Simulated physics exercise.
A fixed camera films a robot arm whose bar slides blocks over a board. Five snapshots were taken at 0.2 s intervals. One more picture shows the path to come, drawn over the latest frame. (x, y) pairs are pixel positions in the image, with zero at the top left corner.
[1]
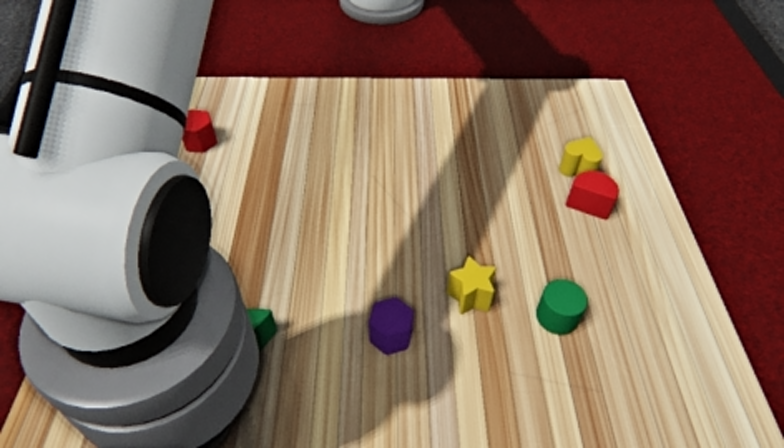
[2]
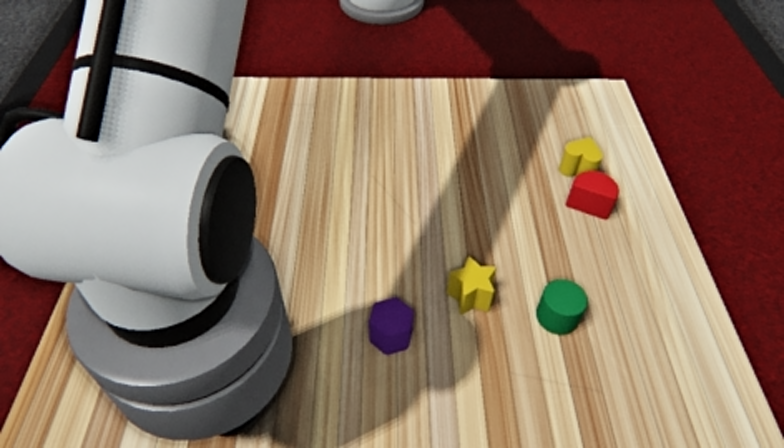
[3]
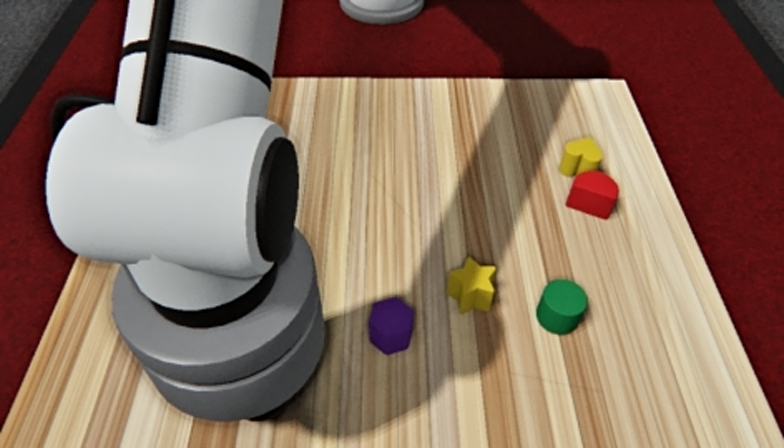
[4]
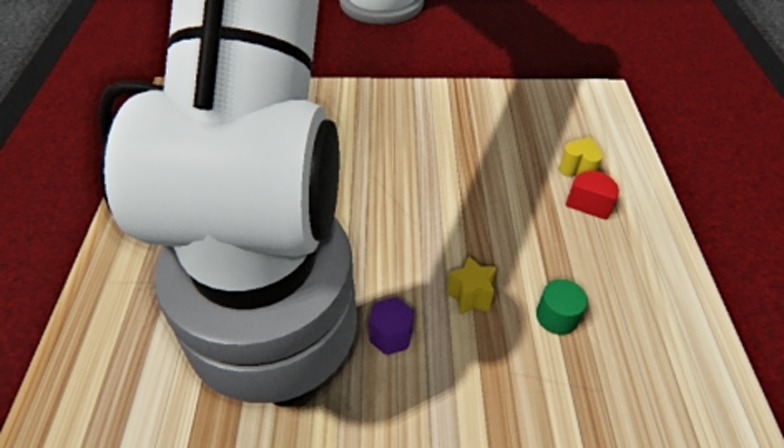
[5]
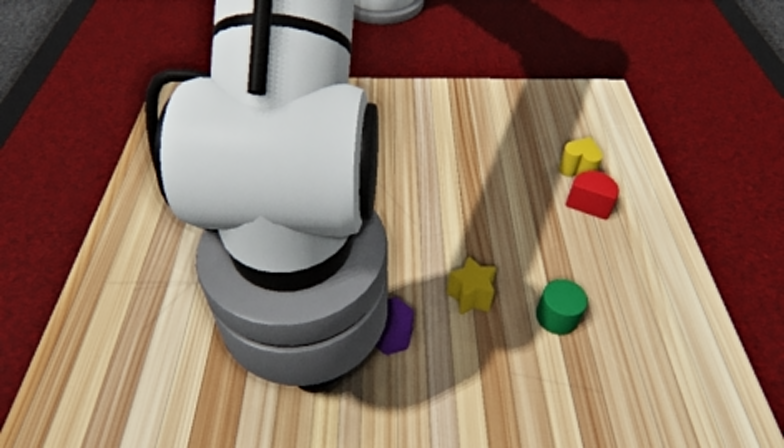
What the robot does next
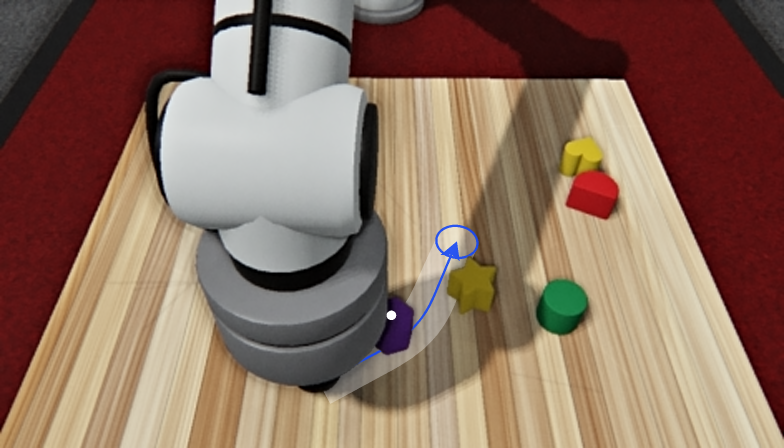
A white and gray robot arm slid steadily right across the wooden table, covering the small green block and then partly hiding the purple one, while the yellow star and other blocks stayed put.
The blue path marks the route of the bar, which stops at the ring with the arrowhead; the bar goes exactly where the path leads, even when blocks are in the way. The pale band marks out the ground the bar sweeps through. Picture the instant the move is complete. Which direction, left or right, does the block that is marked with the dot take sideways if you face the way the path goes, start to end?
The block that is marked with the dot is shifted sideways to the right, facing along the path from start to end.
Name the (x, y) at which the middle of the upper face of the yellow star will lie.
The middle of its top is at (517, 254).
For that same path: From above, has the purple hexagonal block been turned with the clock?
It seems so.
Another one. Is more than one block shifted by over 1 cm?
Yes.
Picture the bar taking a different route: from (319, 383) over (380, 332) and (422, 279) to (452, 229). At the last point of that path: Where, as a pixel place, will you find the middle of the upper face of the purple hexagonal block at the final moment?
It ends at (457, 284).
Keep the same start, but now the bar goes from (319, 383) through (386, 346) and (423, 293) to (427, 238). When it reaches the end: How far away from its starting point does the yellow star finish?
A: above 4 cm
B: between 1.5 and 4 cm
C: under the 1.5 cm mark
Answer: B.
Path on the board, from (319, 383) via (390, 345) and (435, 295), ending at (457, 242); the dot is on the purple hexagonal block.
On the path given first. One third of the way, bar at (391, 331); purple hexagonal block at (422, 296).
Two thirds of the way, bar at (437, 279); purple hexagonal block at (471, 253), turned 20° clockwise; yellow star at (507, 260), turned 40° clockwise.
At the end, bar at (459, 227); green triangular block in place; purple hexagonal block at (500, 223), turned 105° clockwise; yellow star at (517, 254), turned 80° clockwise.
